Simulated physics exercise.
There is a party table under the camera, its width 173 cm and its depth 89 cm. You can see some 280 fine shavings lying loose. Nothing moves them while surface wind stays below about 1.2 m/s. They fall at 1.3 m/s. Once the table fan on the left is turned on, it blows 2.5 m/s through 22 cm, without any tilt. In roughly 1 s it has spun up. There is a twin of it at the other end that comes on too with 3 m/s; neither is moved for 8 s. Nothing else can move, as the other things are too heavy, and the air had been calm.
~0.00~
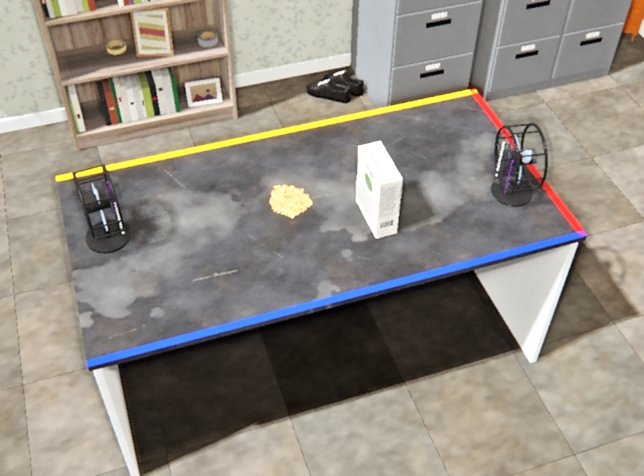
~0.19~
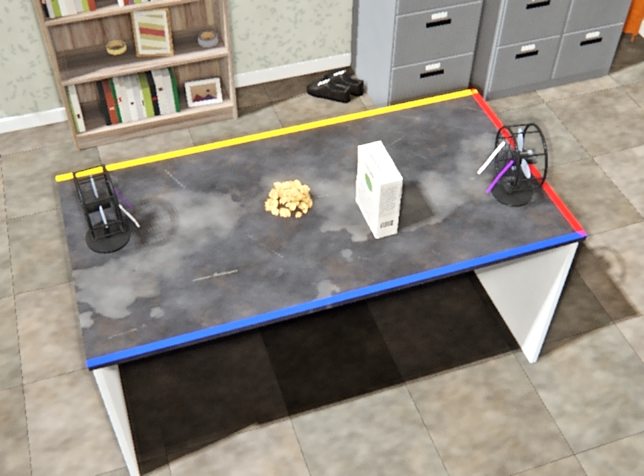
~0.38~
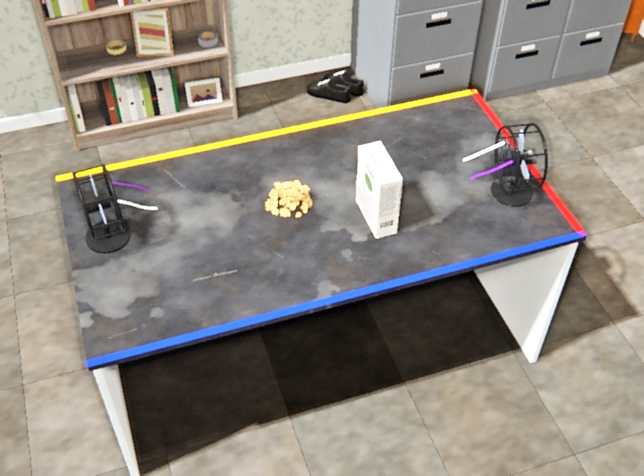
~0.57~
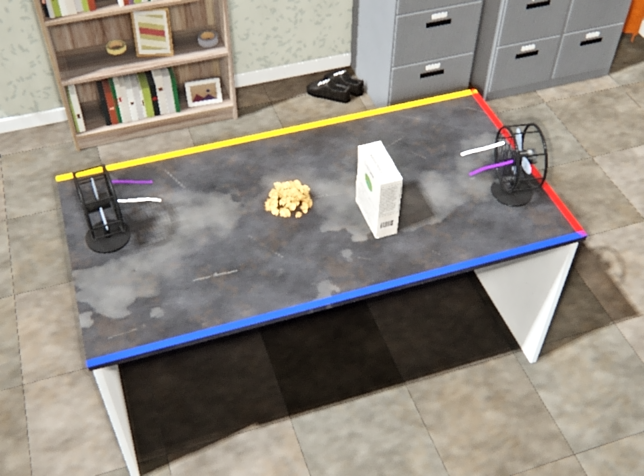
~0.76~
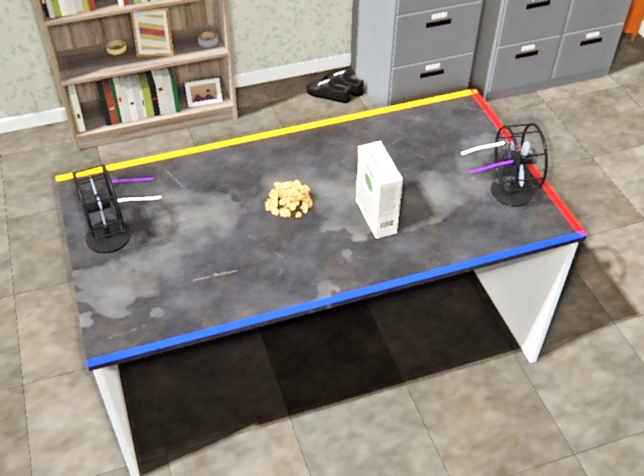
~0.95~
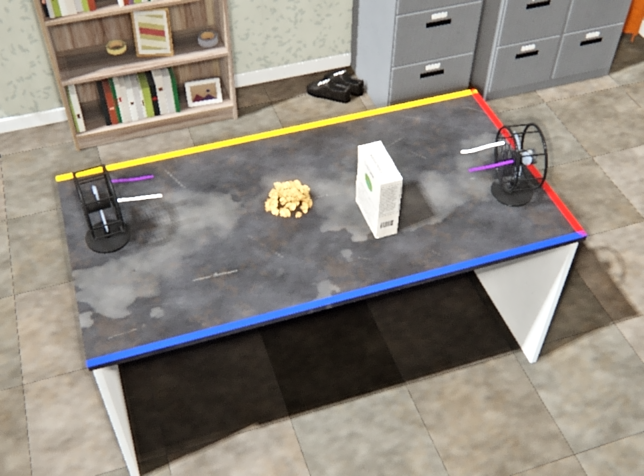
In the video, two table fans at opposite ends of a dark table start up, their purple and white ribbons lifting and streaming inward, while the pile of pale shavings between them spreads very slightly and the white carton stays still.
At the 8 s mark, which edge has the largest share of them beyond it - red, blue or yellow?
Blue.
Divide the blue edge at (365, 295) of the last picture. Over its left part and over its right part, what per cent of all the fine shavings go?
About 30 per cent left, about 10 per cent right.
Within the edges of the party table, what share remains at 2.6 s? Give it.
Around 90 in a hundred.
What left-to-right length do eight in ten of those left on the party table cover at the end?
About 10 cm.
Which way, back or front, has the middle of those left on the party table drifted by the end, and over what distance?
Net drift is to the fore by close to 10 cm.
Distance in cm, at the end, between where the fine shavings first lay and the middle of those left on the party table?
Close to 10 cm.
After 1.6 s, 0 % are over the red edge, 0 % over the blue edge and 0 % over the yellow edge; the middle of those left on the top is near (299, 205); 5 % are gone or lie where they will stay.
After 2.6 s, 0 % are over the red edge, 9 % over the blue edge and 0 % over the yellow edge; the middle of those left on the top is near (306, 206); 12 % are gone or lie where they will stay.
After 4.4 s, 0 % are over the red edge, 29 % over the blue edge and 3 % over the yellow edge; the middle of those left on the top is near (307, 208); 36 % are gone or lie where they will stay.
After 8.0 s, at the end, 0 % are over the red edge, 47 % over the blue edge and 6 % over the yellow edge; the middle of those left on the top is near (313, 217).
